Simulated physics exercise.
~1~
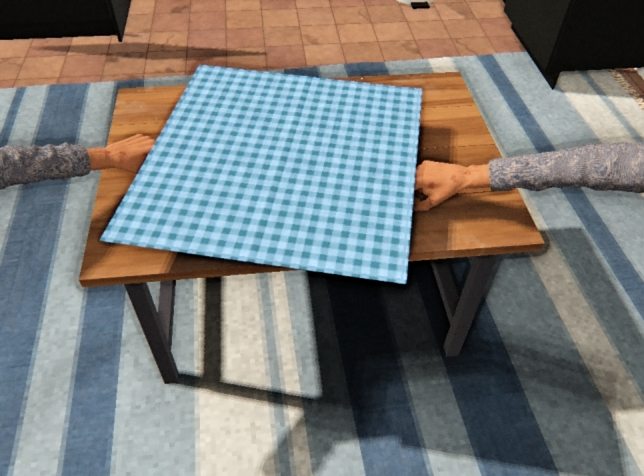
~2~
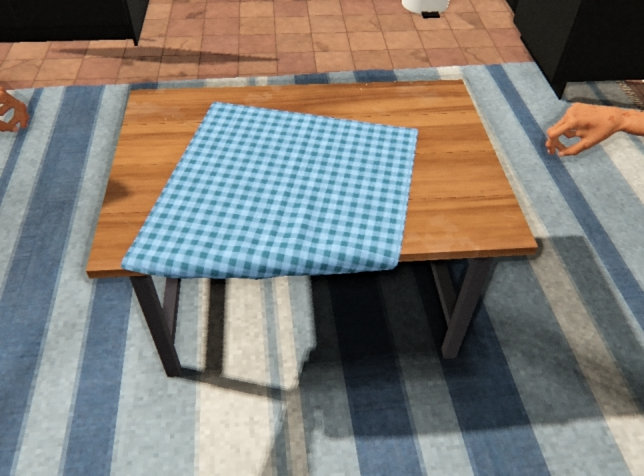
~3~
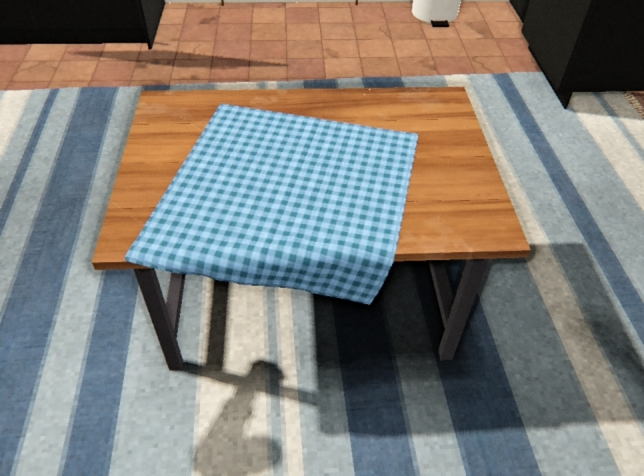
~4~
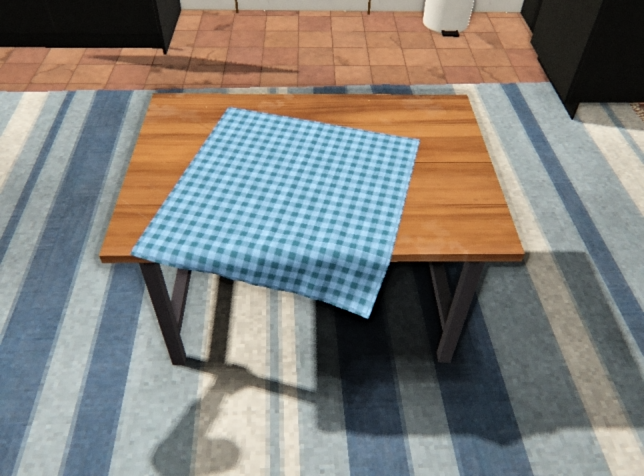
Two hands in grey knitted sleeves hold a blue and white checked tea towel flat above a wooden kitchen table with dark metal legs, seen from above and in front. The table stands on a blue, grey and cream striped rug, with terracotta tiles and black units behind. The hands let go and draw apart to either side, and the cloth drops onto the tabletop, left of centre. Its front edge folds down over the table's near edge while the view drifts slightly. The towel stays on the table, mostly flat, with a corner hanging in front.
